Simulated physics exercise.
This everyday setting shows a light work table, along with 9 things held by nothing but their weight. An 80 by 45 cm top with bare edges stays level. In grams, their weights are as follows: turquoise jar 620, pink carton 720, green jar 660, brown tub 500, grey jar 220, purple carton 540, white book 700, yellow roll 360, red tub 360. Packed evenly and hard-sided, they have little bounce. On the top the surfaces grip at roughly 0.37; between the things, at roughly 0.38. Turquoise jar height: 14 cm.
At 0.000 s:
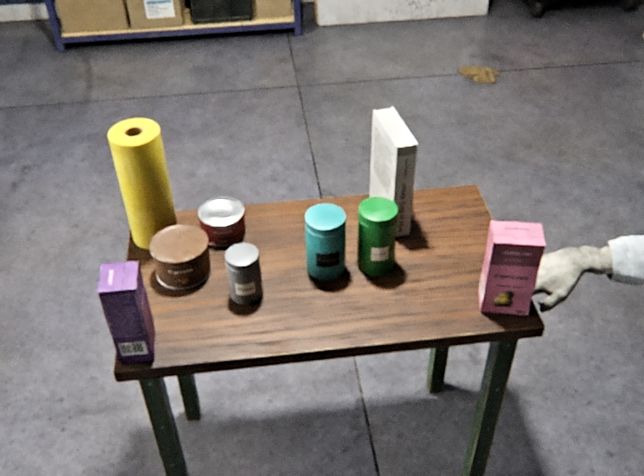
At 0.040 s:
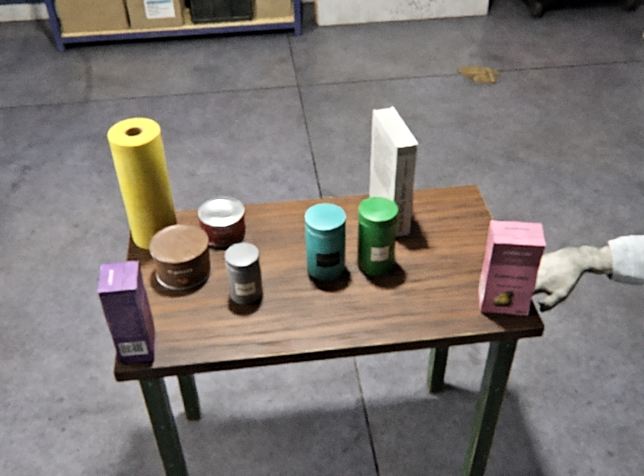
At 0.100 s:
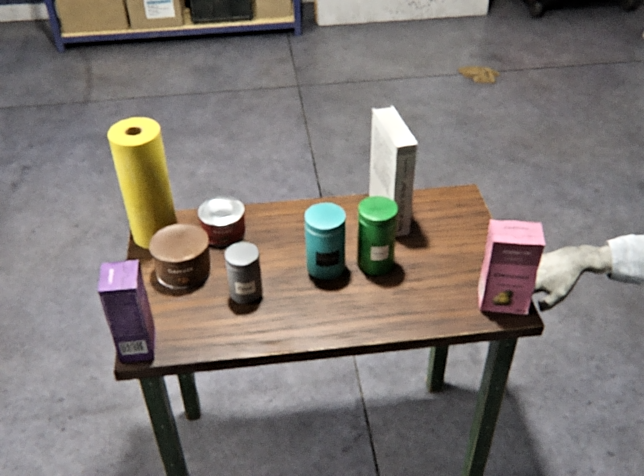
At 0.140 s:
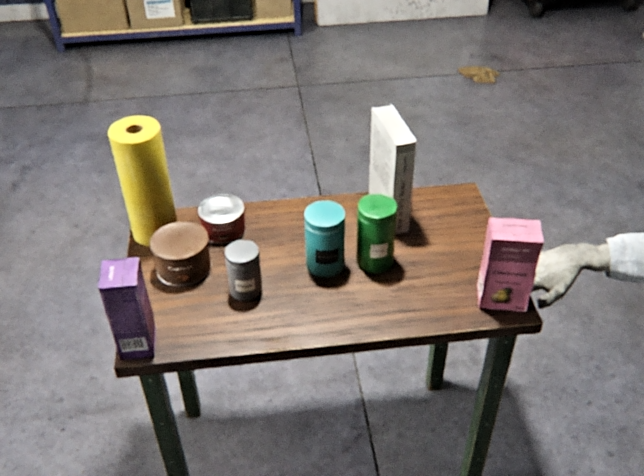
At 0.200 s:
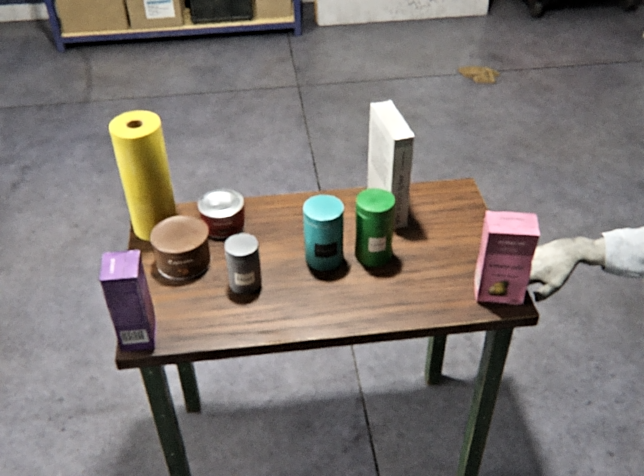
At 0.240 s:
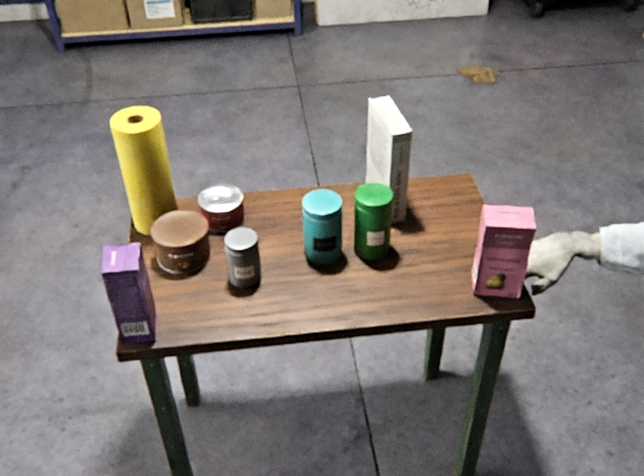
Small table holding jars, tubs, cartons, a roll and a book, barely moving, then edging backward with a hand at right.
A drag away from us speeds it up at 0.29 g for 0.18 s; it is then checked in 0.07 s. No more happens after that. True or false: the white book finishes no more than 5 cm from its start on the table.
True.
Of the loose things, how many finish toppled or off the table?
The answer: 0.
Around 0.34 s, table shifted 6 cm; purple carton shifted 2 cm; pink carton shifted 2 cm.
Finally (1.0 s), all 9 still in place (within 5 cm). In the last view, white book near (384, 151).
